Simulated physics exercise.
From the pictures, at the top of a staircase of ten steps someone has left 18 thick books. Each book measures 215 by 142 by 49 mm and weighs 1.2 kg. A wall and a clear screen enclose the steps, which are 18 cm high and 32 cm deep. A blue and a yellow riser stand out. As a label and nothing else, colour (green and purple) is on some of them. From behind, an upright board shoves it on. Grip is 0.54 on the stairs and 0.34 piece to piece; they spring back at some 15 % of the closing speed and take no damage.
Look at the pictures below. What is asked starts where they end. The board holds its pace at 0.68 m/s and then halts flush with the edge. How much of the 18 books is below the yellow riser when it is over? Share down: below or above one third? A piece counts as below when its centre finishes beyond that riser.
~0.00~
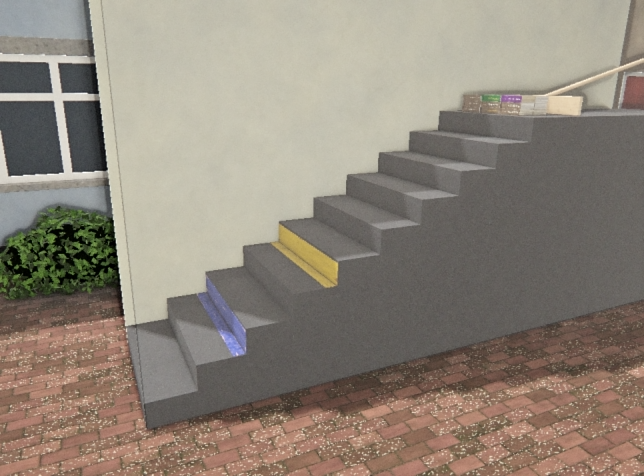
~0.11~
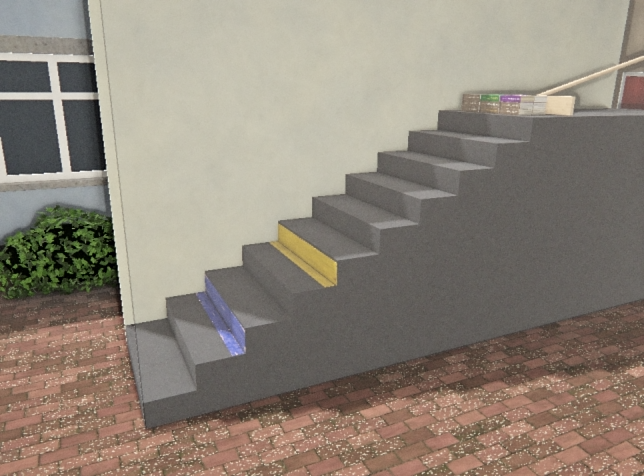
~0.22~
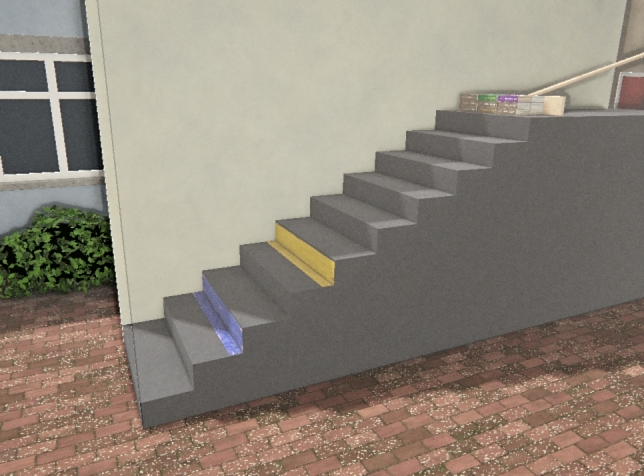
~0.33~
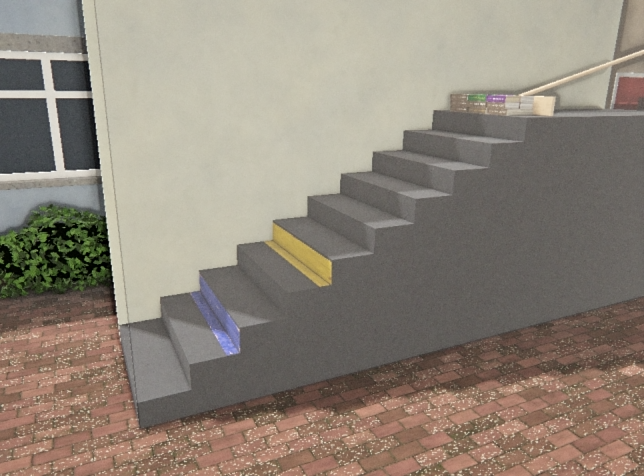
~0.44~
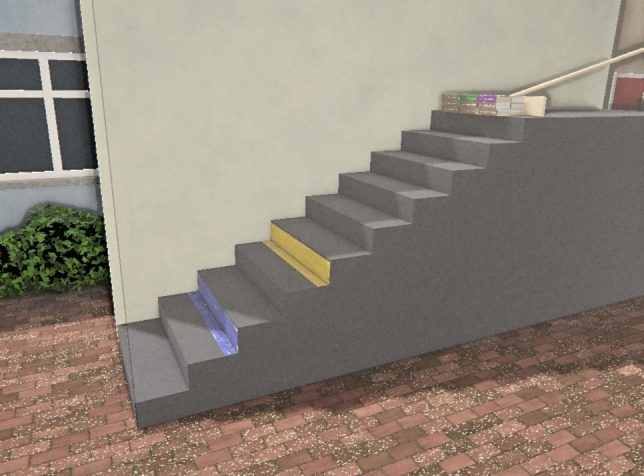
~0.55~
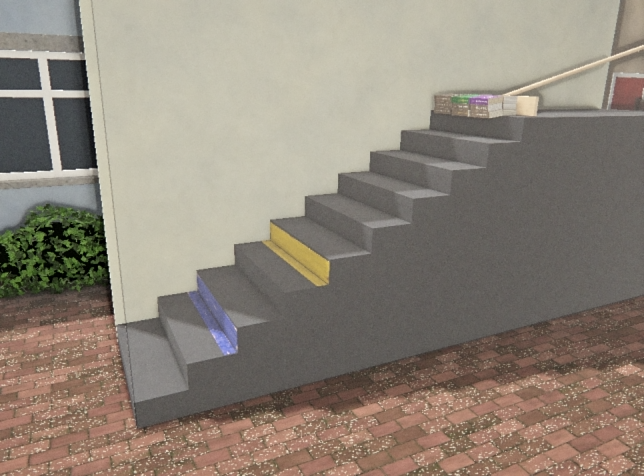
The count ends up lower than a third of the whole lot.
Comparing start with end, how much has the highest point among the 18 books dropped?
21 cm.
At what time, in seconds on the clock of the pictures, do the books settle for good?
Somewhere near 2.5 seconds.
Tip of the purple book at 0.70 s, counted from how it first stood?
Some 20°.
After 0.70 s, none of the 18 books below the yellow riser, 18 disturbed; green book leaning 23°, 15 cm lower; purple book leaning 18°, 16 cm lower.
After 1.10 s, none of the 18 books below the yellow riser, 18 disturbed; green book on its side; purple book on its side.
At rest (2.8 s), none of the 18 books below the yellow riser, 18 disturbed; purple book upside down; green book on its side. That is 0 per cent. As the last picture would show them, middles, purple book near (427, 161), green book near (402, 173).
